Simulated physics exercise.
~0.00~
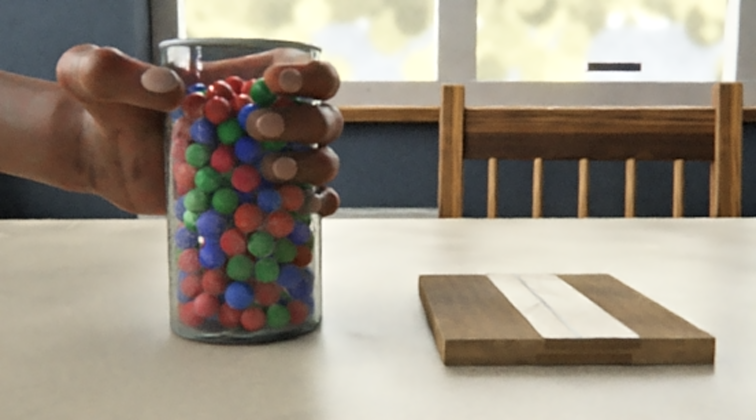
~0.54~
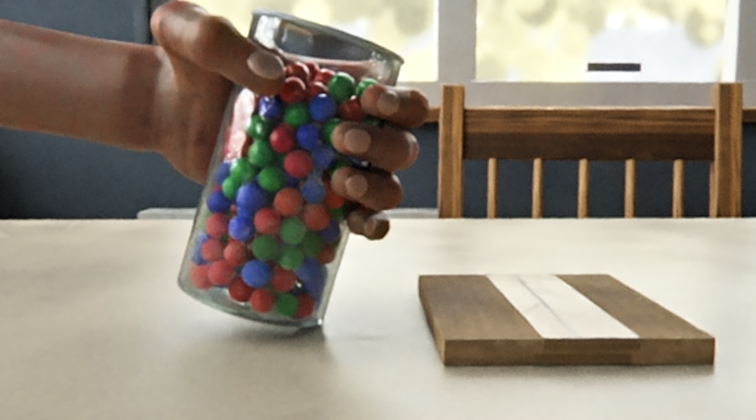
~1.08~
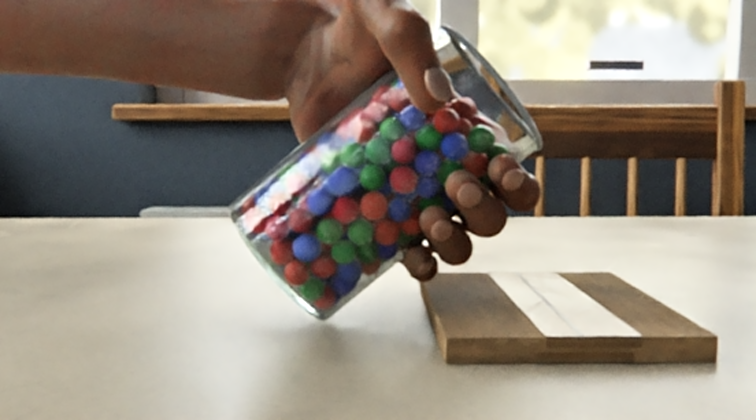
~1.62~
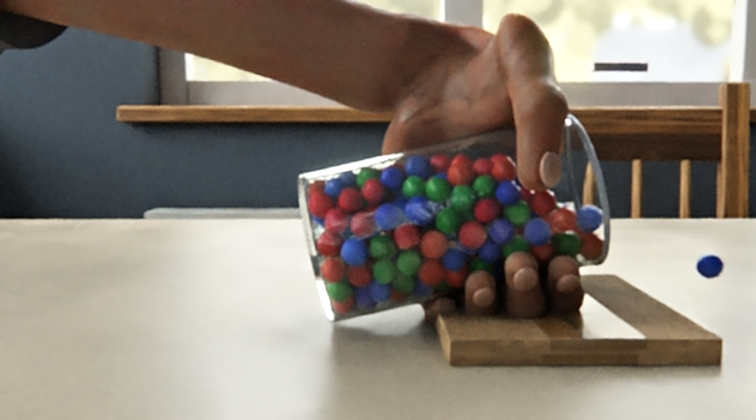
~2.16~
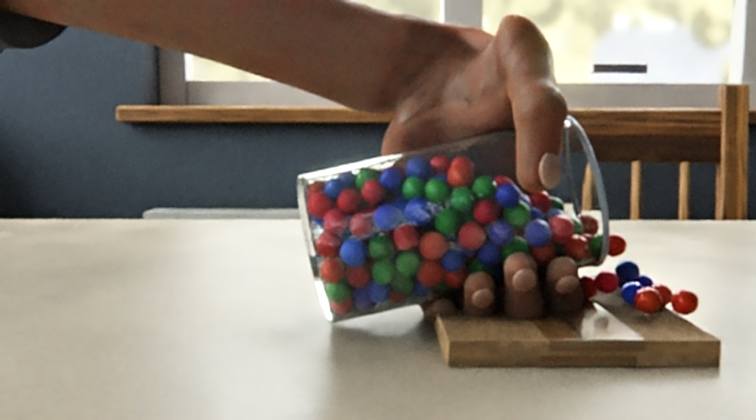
On a pale tabletop by a window, with a wooden chair behind, a hand grips an open clear glass full of small red, green and blue beads, standing upright to the left of a flat wooden block with a white stripe. The hand leans the glass over to the right, and the beads stay inside as it tilts steeply. It then lowers the glass almost onto its side, the rim end resting over the block, and a blue bead flies out to the right. A few more red, blue and green beads spill onto the block, while most remain in the glass, still held.
